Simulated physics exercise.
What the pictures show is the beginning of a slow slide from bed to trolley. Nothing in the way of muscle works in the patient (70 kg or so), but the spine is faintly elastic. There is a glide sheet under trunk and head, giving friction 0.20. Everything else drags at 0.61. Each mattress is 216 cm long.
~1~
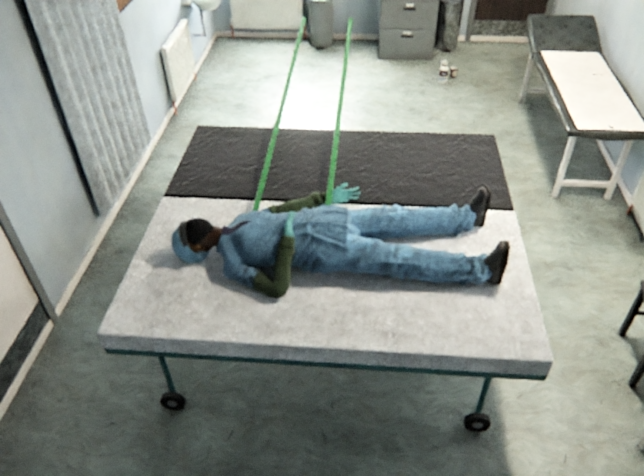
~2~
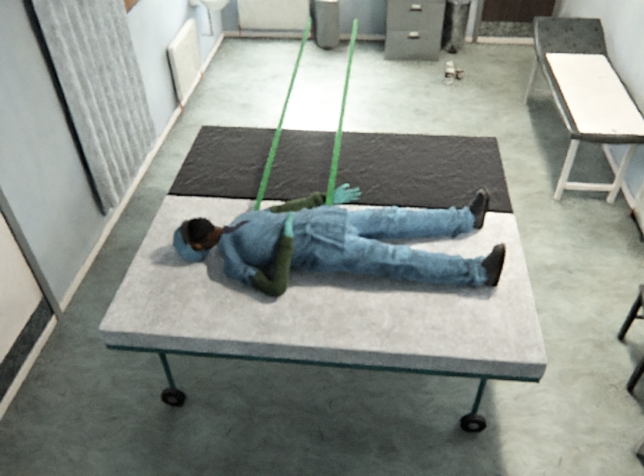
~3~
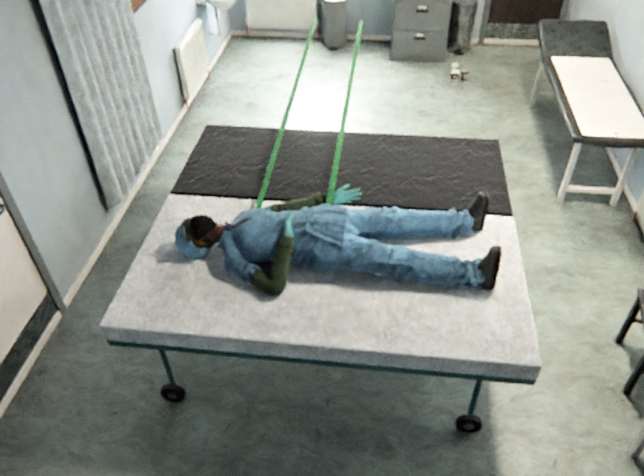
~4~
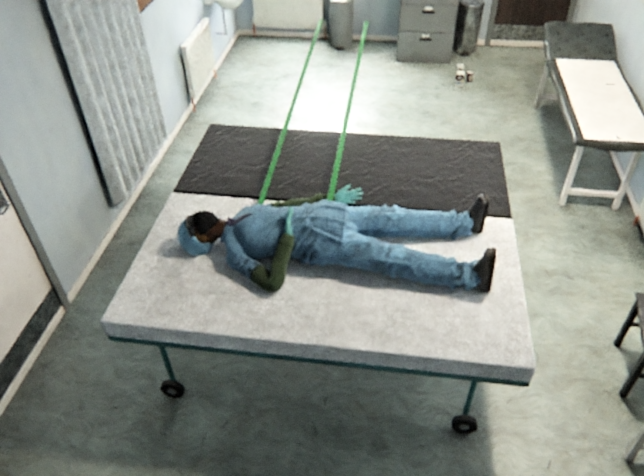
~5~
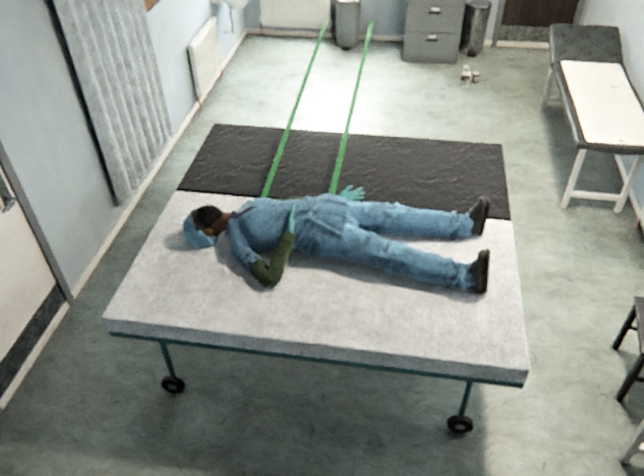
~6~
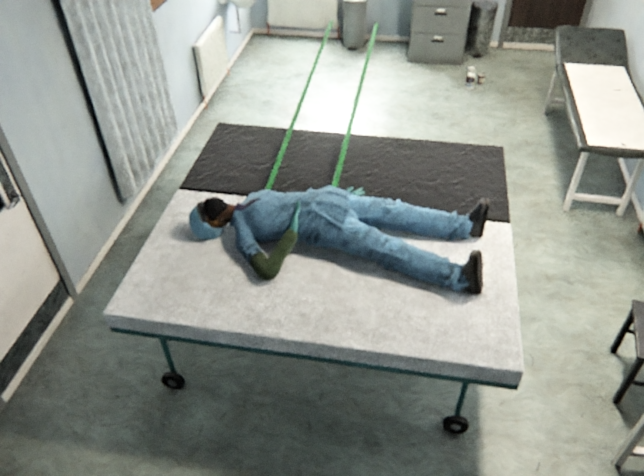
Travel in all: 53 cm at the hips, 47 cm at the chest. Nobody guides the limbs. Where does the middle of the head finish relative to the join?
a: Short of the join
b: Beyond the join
The answer is a.
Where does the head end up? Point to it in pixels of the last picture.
I'd put it somewhere close to (223, 191).
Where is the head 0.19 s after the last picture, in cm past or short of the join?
About 28 cm short.
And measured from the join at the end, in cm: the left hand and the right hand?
Left hand 28 past, right hand 24 short.
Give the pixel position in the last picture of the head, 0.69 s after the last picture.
Estimated position: Around (222, 193).
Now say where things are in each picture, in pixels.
Head (191, 241), right hand (290, 228), left ankle (469, 217); hips 0 cm across so far, in the first picture.
Head (192, 240), right hand (289, 228), left ankle (468, 219); hips 0 cm across so far, in the second picture.
Head (193, 238), right hand (289, 227), left ankle (467, 221); hips 2 cm across so far, in the third picture.
Head (196, 234), right hand (288, 225), left ankle (467, 223); hips 7 cm across so far, in the fourth picture.
Head (201, 228), right hand (290, 222), left ankle (468, 224); hips 13 cm across so far, in the fifth picture.
Head (206, 220), right hand (294, 220), left ankle (468, 226); hips 21 cm across so far, in the sixth picture.
Then, 0.19 s after the last picture the head is 28 cm short of the join, near (212, 210) in the last picture's view; the right hand 36 cm short of the join.
Then, 0.69 s after the last picture the head is 10 cm short of the join, near (222, 193) in the last picture's view; the right hand 24 cm short of the join.
Then, 1.19 s after the last picture the head is 9 cm short of the join, near (223, 191) in the last picture's view.
In the final state, head stops short of the join; left hand crosses the join; right hand stops short of the join; left ankle stops short of the join; right ankle stops short of the join; right knee stops short of the join.
